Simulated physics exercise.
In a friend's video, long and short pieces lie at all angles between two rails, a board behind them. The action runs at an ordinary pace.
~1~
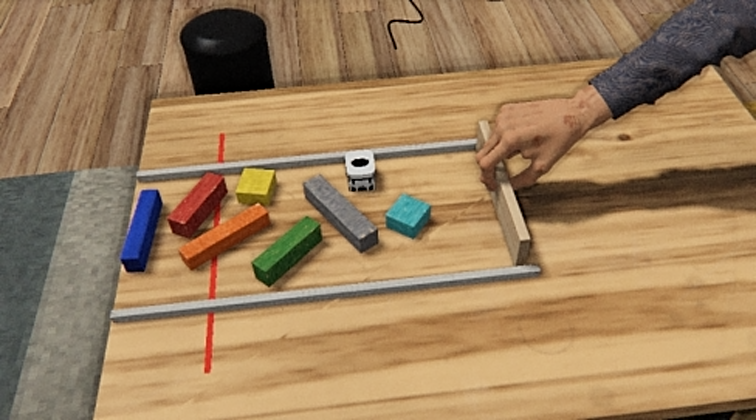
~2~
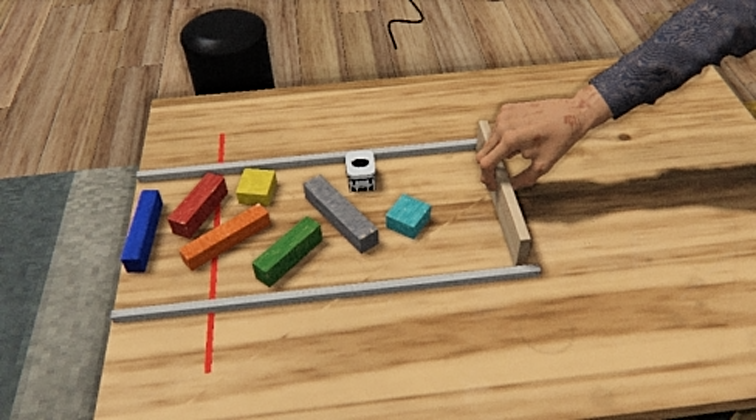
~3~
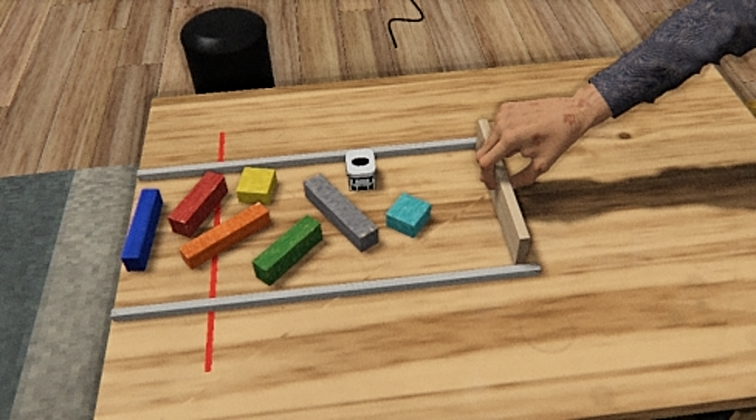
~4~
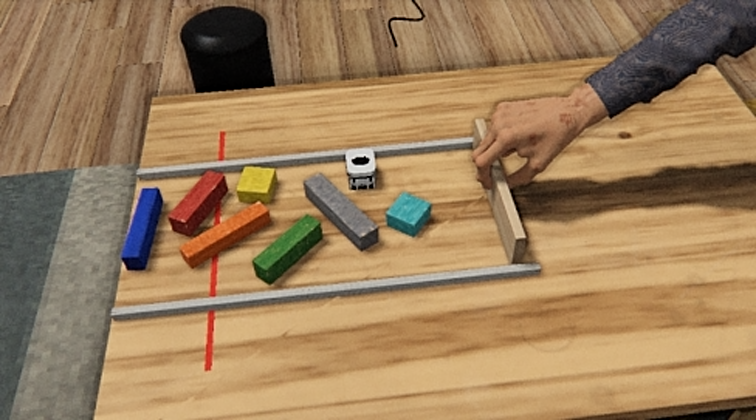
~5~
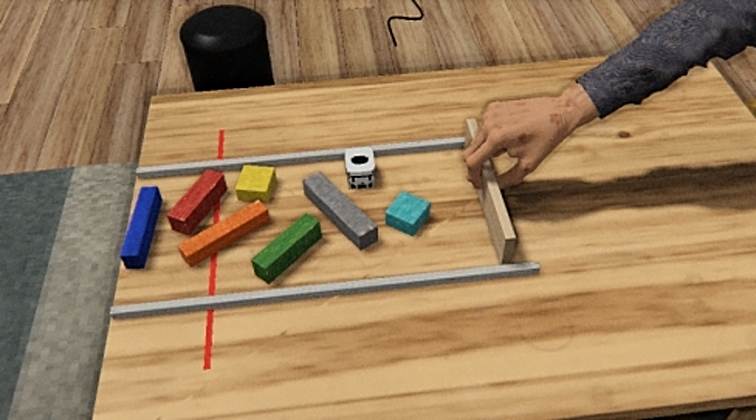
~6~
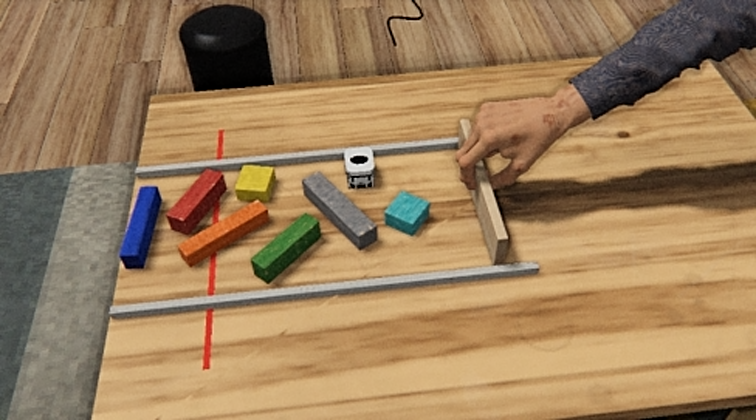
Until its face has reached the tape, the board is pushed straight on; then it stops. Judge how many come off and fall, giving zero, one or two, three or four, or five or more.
The push is going to knock off a lone one or a pair.
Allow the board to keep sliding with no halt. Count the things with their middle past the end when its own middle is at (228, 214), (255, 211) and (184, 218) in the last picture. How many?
Counts per position: 1 / 0 / 4.
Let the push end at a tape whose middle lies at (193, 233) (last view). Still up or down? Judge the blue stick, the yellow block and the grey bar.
As for the blue stick, it ends up falling; the yellow block keeps its place; the grey bar keeps its place.
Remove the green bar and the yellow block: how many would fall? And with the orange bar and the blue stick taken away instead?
Result: 1 in the first case, with 0 in the second.
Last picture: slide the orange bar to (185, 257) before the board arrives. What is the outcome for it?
In the end it hangs on.
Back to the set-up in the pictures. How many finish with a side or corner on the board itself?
The number is 2.
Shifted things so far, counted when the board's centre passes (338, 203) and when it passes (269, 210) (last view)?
So far 4, and 7 at the second.
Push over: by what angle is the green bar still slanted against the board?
Misalignment: Close to 0°.
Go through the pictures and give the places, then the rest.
The first frame shows blue stick (143, 230); red bar (199, 205); orange bar (226, 236); board (500, 190); tape (216, 234).
The second frame shows red bar (199, 205); yellow block (257, 187).
The third frame shows orange bar (226, 235); grey bar (340, 211).
The fourth frame shows blue stick (143, 227); green bar (289, 249).
The fifth frame shows red bar (198, 202); white case (360, 168).
The sixth frame shows blue stick (142, 226); red bar (198, 201); orange bar (225, 233); board (480, 189); tape (215, 231).
Soon after, none off yet; blue stick at rest near (142, 226); red bar at rest near (198, 201); orange bar at rest near (225, 233).
Then, none off yet; blue stick at rest near (142, 226); red bar at rest near (198, 201); orange bar at rest near (224, 232).
Further on, none off yet; blue stick moving near (134, 225); red bar moved a little near (162, 198); orange bar moved about its own width near (169, 232).
At rest, the number that fall off is one or two; fallen, blue stick.
